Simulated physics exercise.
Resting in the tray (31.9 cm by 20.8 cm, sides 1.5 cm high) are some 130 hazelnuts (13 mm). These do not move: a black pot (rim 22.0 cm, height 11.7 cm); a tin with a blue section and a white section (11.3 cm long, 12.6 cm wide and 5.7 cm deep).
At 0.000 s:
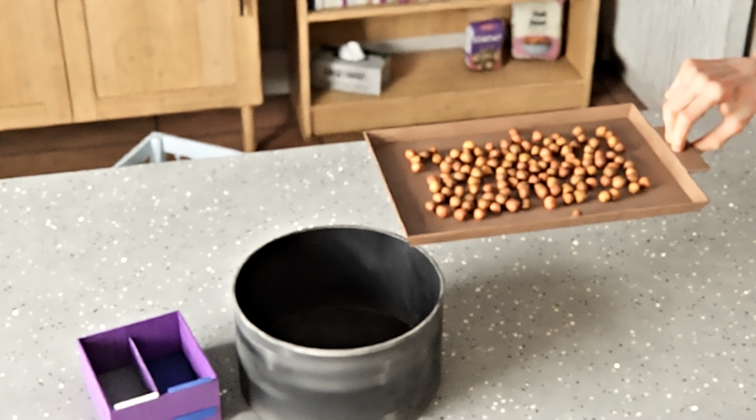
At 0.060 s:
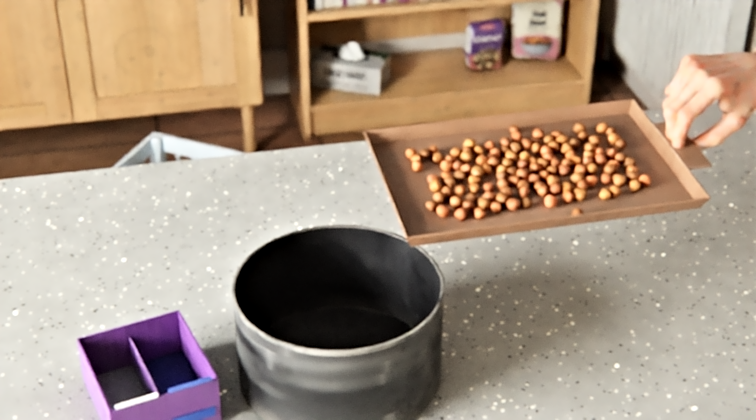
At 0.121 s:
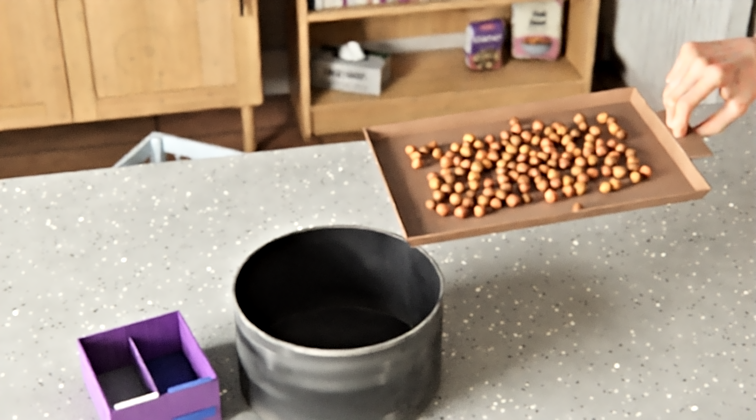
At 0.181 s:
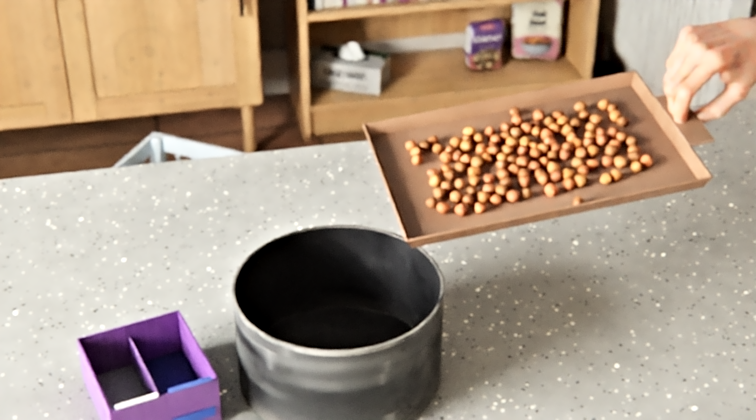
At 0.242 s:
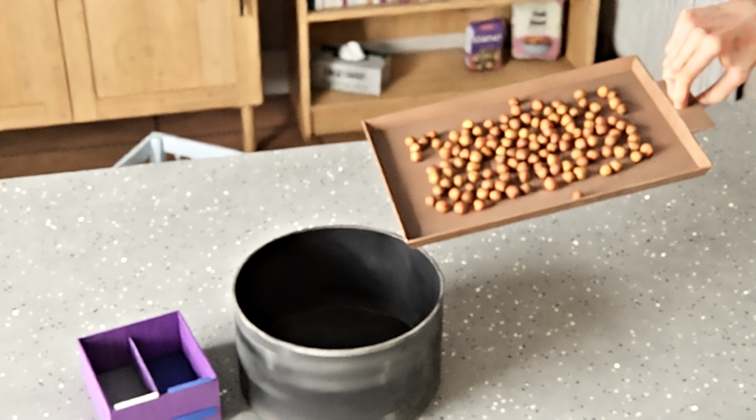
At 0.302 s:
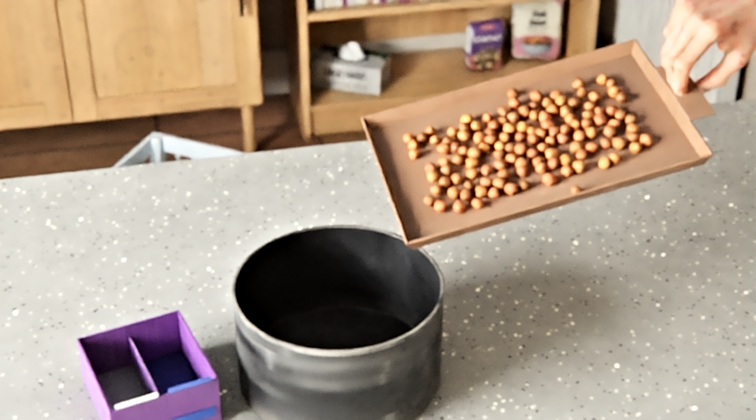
To begin with, a hand at the right holds a brown tray of hazelnuts nearly level above a speckled counter, near a black pot and a small purple divided container. The hand then steadily raises the tray's right side, tilting it moderately toward the front left, while the nuts stay bunched together.
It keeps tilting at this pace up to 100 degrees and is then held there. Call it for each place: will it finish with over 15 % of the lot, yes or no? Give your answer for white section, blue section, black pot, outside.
White section - no, blue section - no, black pot - yes, outside everything - no.
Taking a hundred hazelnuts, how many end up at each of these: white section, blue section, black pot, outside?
White section 0, blue section 0, black pot 95, outside 5.
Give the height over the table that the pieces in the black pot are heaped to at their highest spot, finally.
Close to 3.0 centimetres.
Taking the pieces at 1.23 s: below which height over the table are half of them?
Height: Roughly 10 cm.
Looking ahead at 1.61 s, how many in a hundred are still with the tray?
I'd put it close to 0 in a hundred.
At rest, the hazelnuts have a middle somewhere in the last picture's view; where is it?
Centre: Approx. (353, 378).
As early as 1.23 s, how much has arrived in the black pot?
I'd say close to 60 in a hundred.
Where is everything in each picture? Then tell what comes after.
The first frame shows tray at (561, 220); tilt 0 degrees; leading edge at (384, 181); middle of the load at (535, 170); black pot at (338, 284); divided tin at (146, 358).
The second frame shows tray at (561, 218); tilt 1 degrees; leading edge at (384, 181); middle of the load at (535, 168).
The third frame shows tray at (561, 214); tilt 4 degrees; leading edge at (384, 180); middle of the load at (536, 162).
The fourth frame shows tray at (561, 209); tilt 7 degrees; low side front left; leading edge at (383, 179); middle of the load at (536, 154).
The fifth frame shows tray at (561, 204); tilt 11 degrees; low side front left; leading edge at (383, 178); middle of the load at (535, 146).
The sixth frame shows tray at (561, 199); tilt 14 degrees; low side front left; leading edge at (383, 177); middle of the load at (534, 140); black pot at (338, 284); divided tin at (146, 358). It turns about 60 degrees a second.
After 0.81 s, tilt 44 degrees; black pot 10 %, tray 90 %, in the air 5 %; middle of all pieces near (436, 195).
After 1.23 s, tilt 68 degrees; black pot 60 %, tray 35 %, in the air 5 %; middle of all pieces near (385, 293).
After 1.61 s, tilt 91 degrees; outside 5 %, black pot 95 %; middle of all pieces near (360, 370).
After 1.98 s, tilt 100 degrees; outside 5 %, black pot 95 %; middle of all pieces near (357, 373).
In the end, at 2.2 s, blue section 0 %, outside 5 %, black pot 95 %, tray 0 %, white section 0 %.
